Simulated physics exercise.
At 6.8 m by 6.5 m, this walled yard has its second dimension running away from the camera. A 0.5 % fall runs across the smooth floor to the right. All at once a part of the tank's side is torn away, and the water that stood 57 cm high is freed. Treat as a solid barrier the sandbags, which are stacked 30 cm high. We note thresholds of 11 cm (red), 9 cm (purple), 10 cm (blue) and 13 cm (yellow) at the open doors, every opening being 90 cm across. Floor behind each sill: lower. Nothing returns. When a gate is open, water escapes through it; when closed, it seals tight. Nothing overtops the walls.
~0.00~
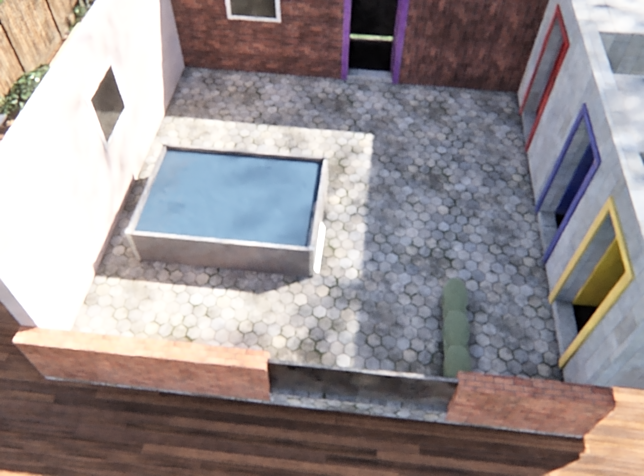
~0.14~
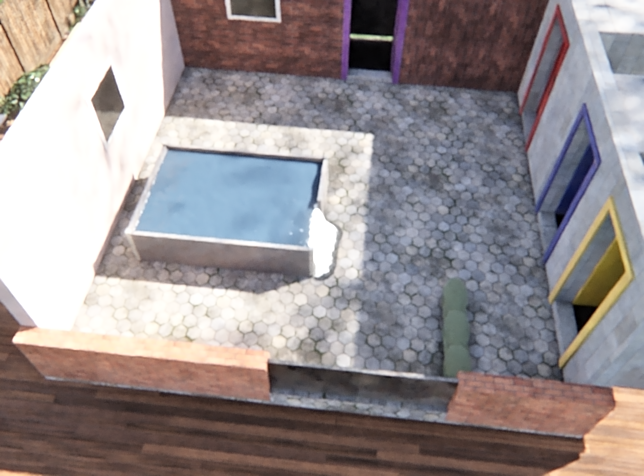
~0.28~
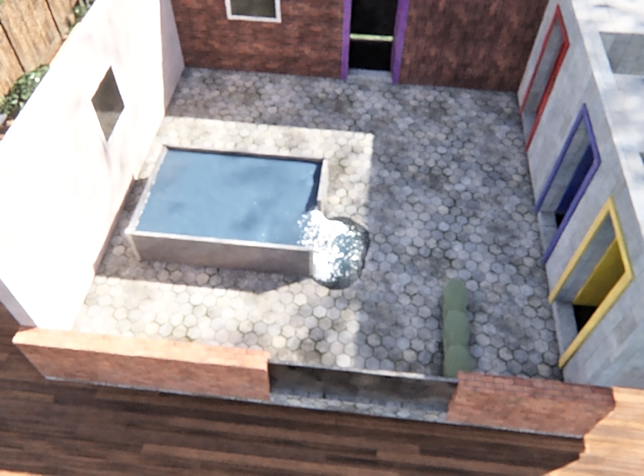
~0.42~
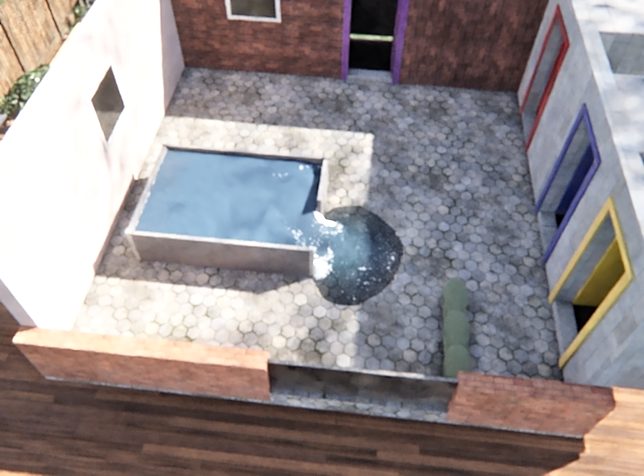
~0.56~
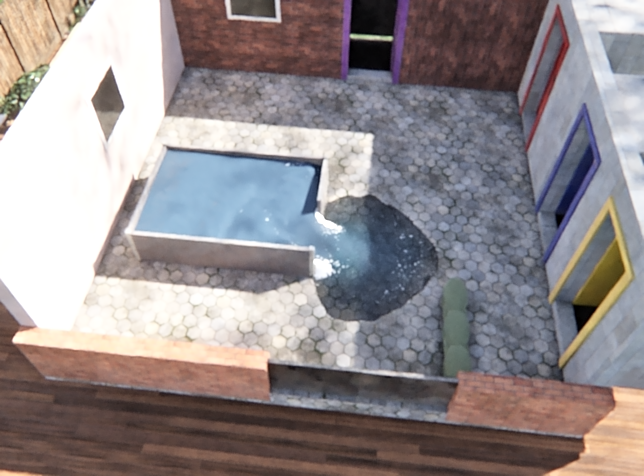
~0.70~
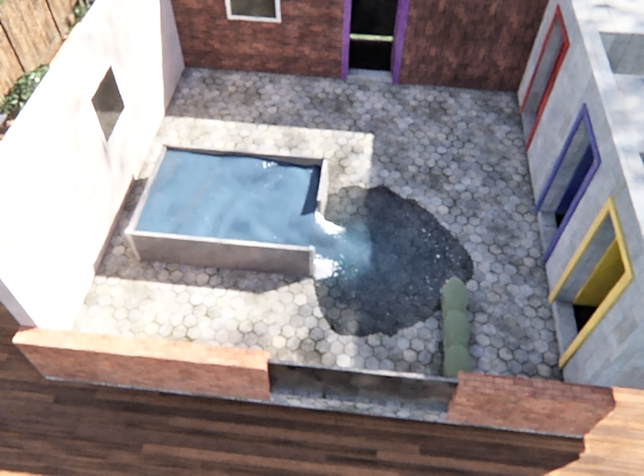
Water pouring from the right side of a raised rectangular tank, spreading in a widening dark pool across a walled paved yard.
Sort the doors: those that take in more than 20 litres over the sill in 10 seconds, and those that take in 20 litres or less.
Sorted: The red door takes in 20 litres or less; the purple door takes in 20 litres or less; the blue door takes in more; the yellow door takes in 20 litres or less.
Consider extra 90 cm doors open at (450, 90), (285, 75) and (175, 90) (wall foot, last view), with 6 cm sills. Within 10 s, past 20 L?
Check each in turn: The first succeeds, the second fails, the third fails.
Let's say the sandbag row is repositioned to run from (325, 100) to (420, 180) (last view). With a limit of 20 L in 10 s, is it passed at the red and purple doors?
Note - red: Limit held; purple: Limit held.
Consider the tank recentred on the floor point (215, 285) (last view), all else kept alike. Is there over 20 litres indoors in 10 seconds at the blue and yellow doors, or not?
So the blue door keeps within it and the yellow door keeps within it.
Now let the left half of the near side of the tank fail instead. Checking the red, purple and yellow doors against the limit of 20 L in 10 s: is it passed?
Door by door - red: Within bounds, purple: Within bounds, yellow: Within bounds.
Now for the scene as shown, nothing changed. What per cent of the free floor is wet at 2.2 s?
I'd guess around 30 %.
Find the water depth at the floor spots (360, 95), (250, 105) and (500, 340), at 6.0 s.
Roughly 2, 0, 9 cm.
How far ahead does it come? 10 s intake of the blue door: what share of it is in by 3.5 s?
Share by then: ~ 45 %.
After 1.4 s water covers 20 % of the floor and is deepest (32 cm) near (328, 259); red door not reached, purple door not reached, blue door 10 cm at the sill, 0 L in, yellow door 5 cm at the sill, 0 L in.
After 2.2 s water covers 30 % of the floor and is deepest (32 cm) near (436, 381); red door not reached, purple door not reached, blue door 21 cm at the sill, 16 L in, yellow door 9 cm at the sill, 0 L in.
After 3.5 s water covers 45 % of the floor and is deepest (24 cm) near (422, 379); red door 7 cm at the sill, 0 L in, purple door not reached, blue door 20 cm at the sill, 82 L in, yellow door 9 cm at the sill, 1 L in.
After 6.0 s water covers 65 % of the floor and is deepest (18 cm) near (436, 381); red door 5 cm at the sill, 0 L in, purple door 4 cm at the sill, 0 L in, blue door 17 cm at the sill, 146 L in, yellow door 7 cm at the sill, 1 L in.
After 10.0 s water covers 95 % of the floor and is deepest (12 cm) near (507, 109); red door 7 cm at the sill, 0 L in, purple door 5 cm at the sill, 0 L in, blue door 10 cm at the sill, 180 L in, yellow door 8 cm at the sill, 1 L in.
